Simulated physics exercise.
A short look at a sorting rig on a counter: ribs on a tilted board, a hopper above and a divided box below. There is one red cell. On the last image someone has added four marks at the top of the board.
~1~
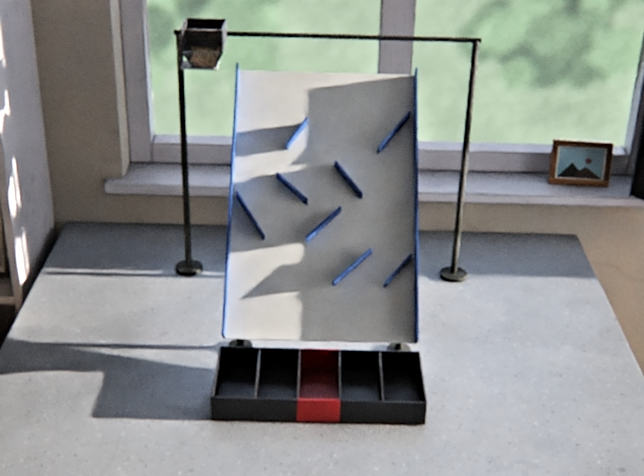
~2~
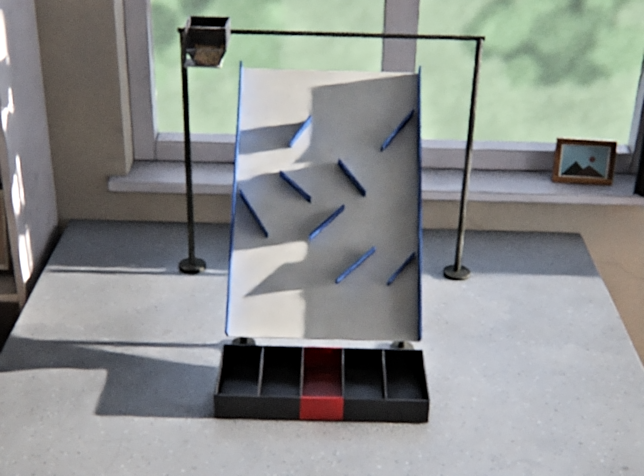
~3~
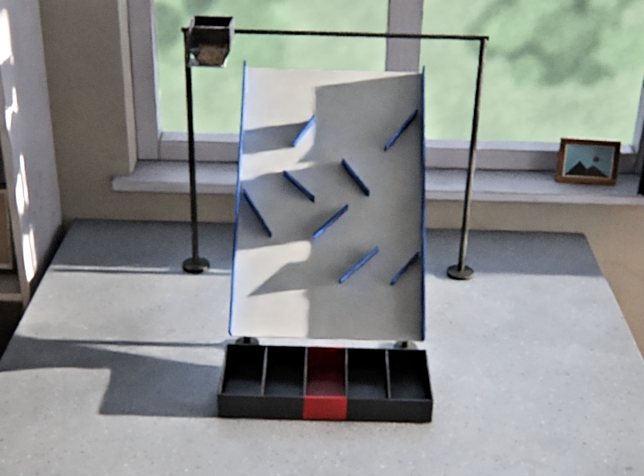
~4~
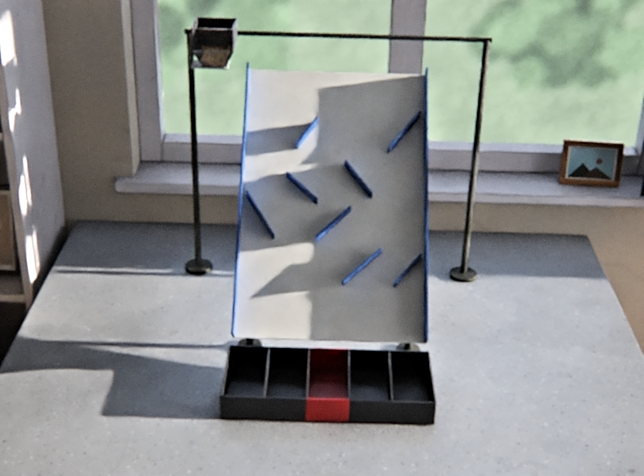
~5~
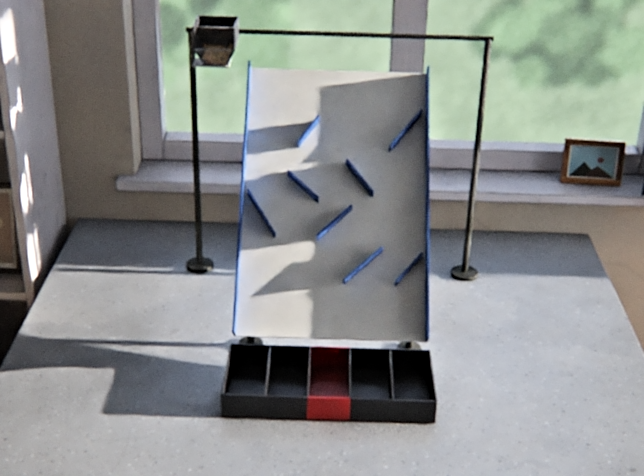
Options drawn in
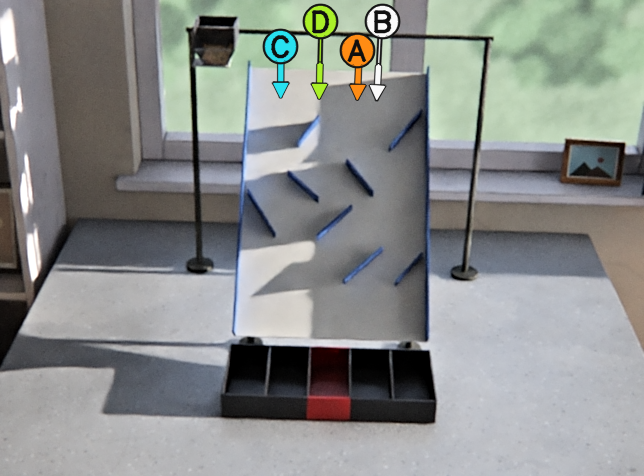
Only the view moves, sliding very slightly so that everything shifts a little to the right, while the hopper, board and box stay still on a grey counter before a bright window, seen from the front and slightly above. A dark hopper holding brownish contents hangs at upper left from a thin frame, beside a pale tilted board with blue ribs. Below sits a black divided box with a red middle cell.
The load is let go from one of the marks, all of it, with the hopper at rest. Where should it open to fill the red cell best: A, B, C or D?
Use mark C.
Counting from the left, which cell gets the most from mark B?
The fourth from the left.
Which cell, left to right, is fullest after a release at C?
It is the third one.
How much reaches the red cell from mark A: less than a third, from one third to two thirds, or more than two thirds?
Mark A gives less than a third.
On the marked copy, mark A meets the board at (357, 94); mark B meets the board at (377, 94); mark C meets the board at (280, 92); mark D meets the board at (319, 93).
With A, about a quarter in the red cell, most in other cells, a stray few held on the board.
With B, about a quarter in the red cell, most in other cells, a stray few held on the board.
With C, about half in the red cell, about a third in other cells, a stray few held on the board, a stray few outside the box.
With D, about a quarter in the red cell, most in other cells.
